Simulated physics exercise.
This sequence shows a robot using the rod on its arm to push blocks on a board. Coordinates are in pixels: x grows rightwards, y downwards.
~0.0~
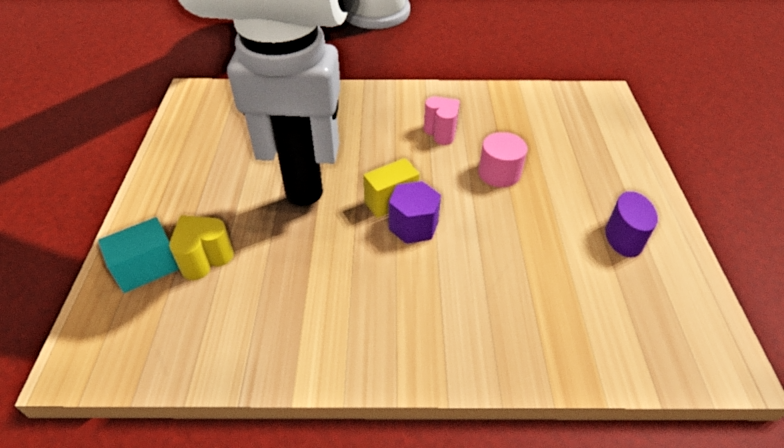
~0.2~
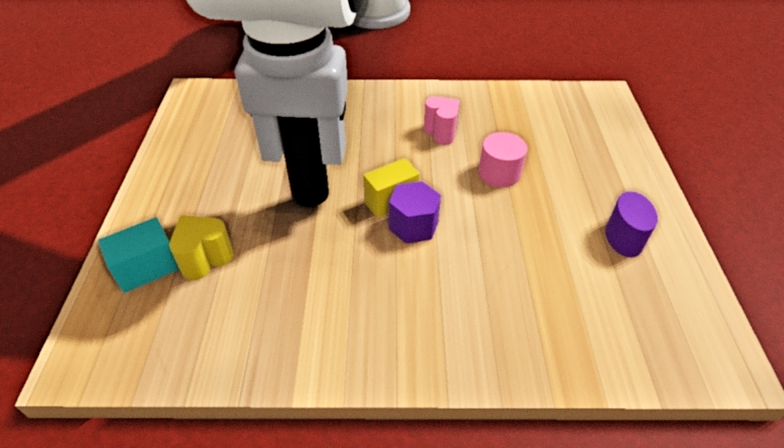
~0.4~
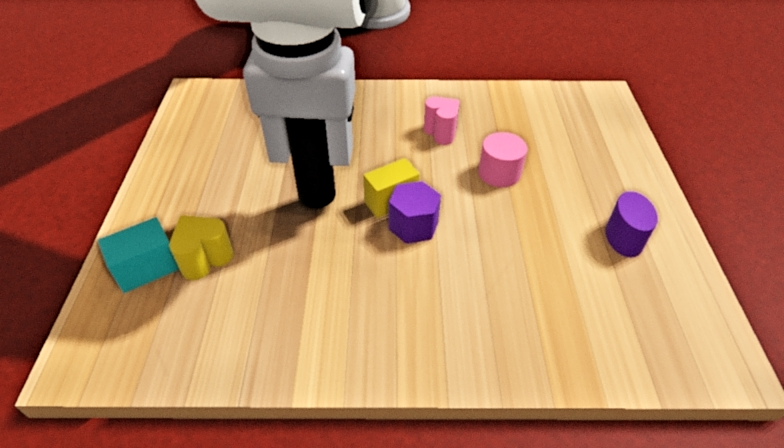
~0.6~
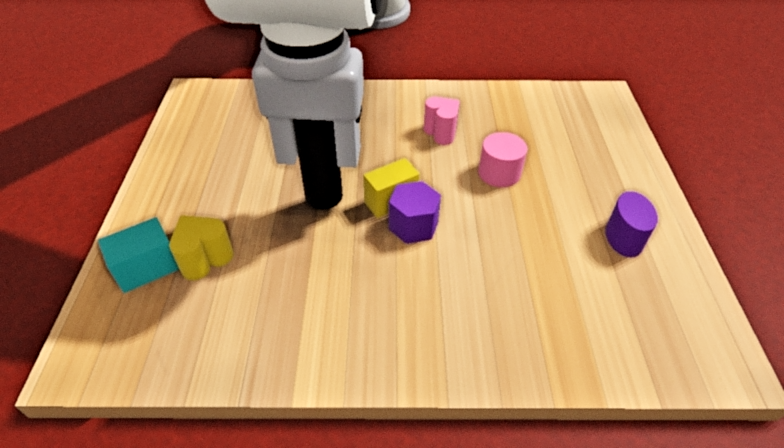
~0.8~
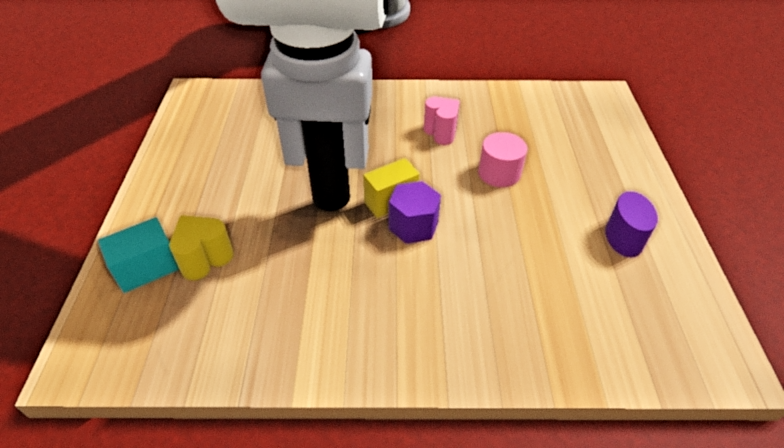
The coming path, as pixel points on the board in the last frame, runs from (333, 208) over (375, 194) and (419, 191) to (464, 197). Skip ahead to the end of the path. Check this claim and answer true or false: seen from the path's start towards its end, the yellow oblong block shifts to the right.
Answer: True.
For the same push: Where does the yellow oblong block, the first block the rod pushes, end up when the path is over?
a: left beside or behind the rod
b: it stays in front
I choose b.
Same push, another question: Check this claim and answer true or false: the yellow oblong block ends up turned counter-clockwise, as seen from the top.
The statement is incorrect.
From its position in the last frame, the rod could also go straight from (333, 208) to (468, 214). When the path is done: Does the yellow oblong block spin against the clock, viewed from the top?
It seems so.
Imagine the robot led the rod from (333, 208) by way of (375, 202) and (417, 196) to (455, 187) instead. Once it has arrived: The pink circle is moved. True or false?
My answer: True.
On the path given first. One third of the way, rod at (375, 185); yellow oblong block at (420, 172), turned 20° clockwise; purple hexagonal block at (422, 200), turned 20° clockwise.
Two thirds of the way, rod at (420, 181); yellow oblong block at (462, 178), turned 55° clockwise; purple hexagonal block at (422, 200), turned 20° clockwise.
At the end, rod at (465, 187); yellow oblong block at (505, 191), turned 80° clockwise; purple hexagonal block at (422, 200), turned 20° clockwise; pink circle not moved.
